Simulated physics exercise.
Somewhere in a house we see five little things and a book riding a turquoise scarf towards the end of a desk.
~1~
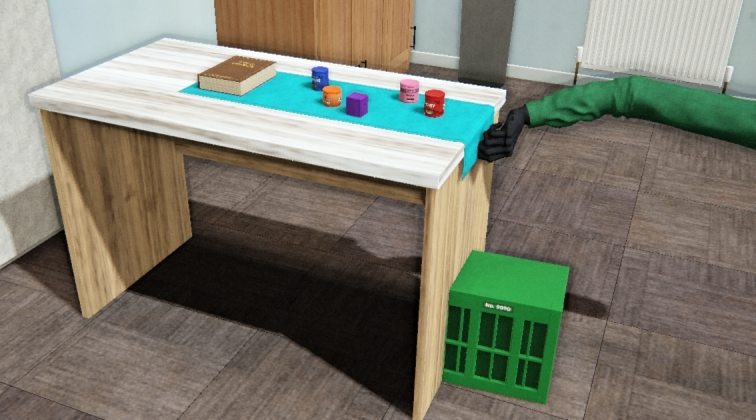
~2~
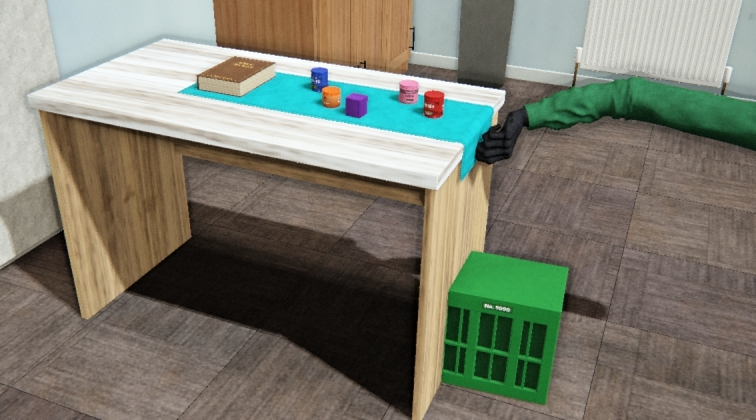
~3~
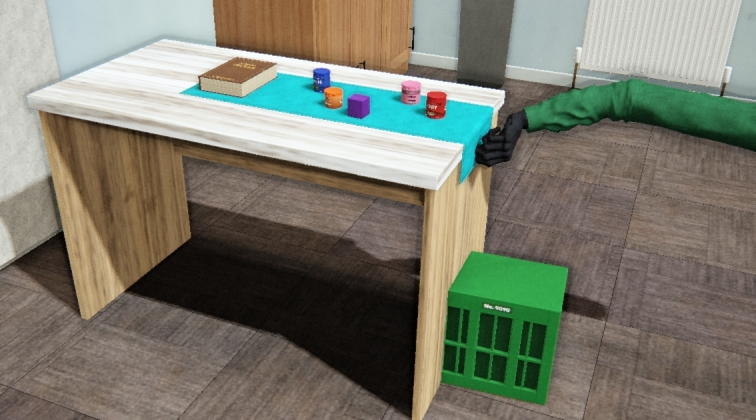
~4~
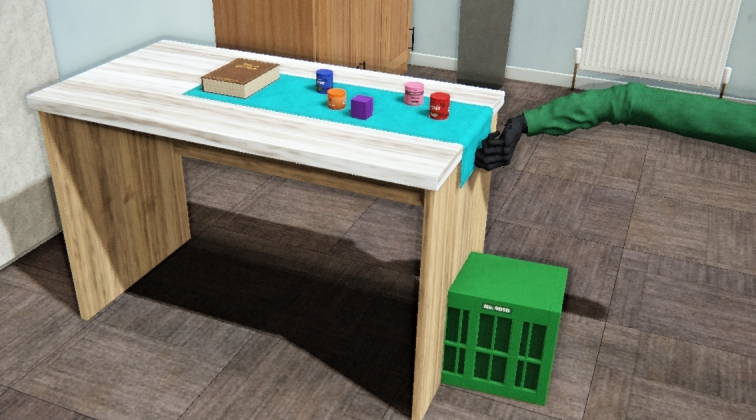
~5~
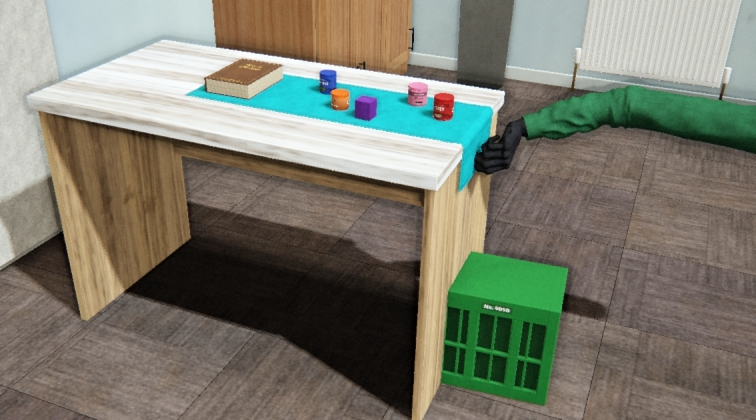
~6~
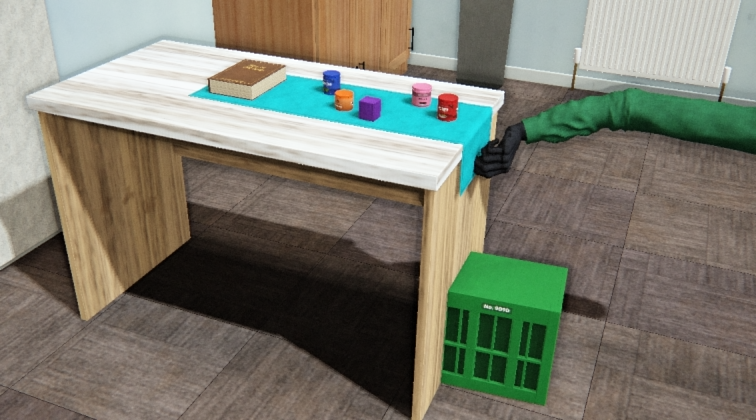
At the start, a book, four small pots and a purple cube sit on a turquoise scarf on a desk, its end held by a black-gloved hand. The hand draws the cloth slightly down over the right edge, and the objects shift a little to the right with it, staying upright above a green crate.
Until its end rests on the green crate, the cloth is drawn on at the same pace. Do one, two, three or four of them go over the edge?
Three of them do.
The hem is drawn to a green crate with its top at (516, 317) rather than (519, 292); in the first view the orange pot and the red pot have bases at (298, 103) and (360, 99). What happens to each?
The orange pot stays aboard, and the red pot does not stay aboard.
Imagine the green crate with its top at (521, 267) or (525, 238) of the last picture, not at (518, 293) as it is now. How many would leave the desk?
It would be 2 and 1.
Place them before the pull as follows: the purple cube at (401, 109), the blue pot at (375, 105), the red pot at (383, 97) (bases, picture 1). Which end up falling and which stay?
Of these three, the purple cube takes a tumble, the blue pot takes a tumble, the red pot takes a tumble.
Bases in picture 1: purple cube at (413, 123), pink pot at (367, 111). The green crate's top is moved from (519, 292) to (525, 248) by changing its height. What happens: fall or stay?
The purple cube does not stay aboard, and the pink pot stays aboard.
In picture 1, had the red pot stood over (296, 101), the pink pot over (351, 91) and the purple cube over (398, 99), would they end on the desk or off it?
Looking at each one, the red pot remains in position, the pink pot remains in position and the purple cube drops away.
Soon after, hem near (472, 231); red pot gone.
Then, hem on the crate; red pot, pink pot and purple cube gone.
At rest, hem on the crate; red pot, pink pot and purple cube gone. The count of fallen things is three.
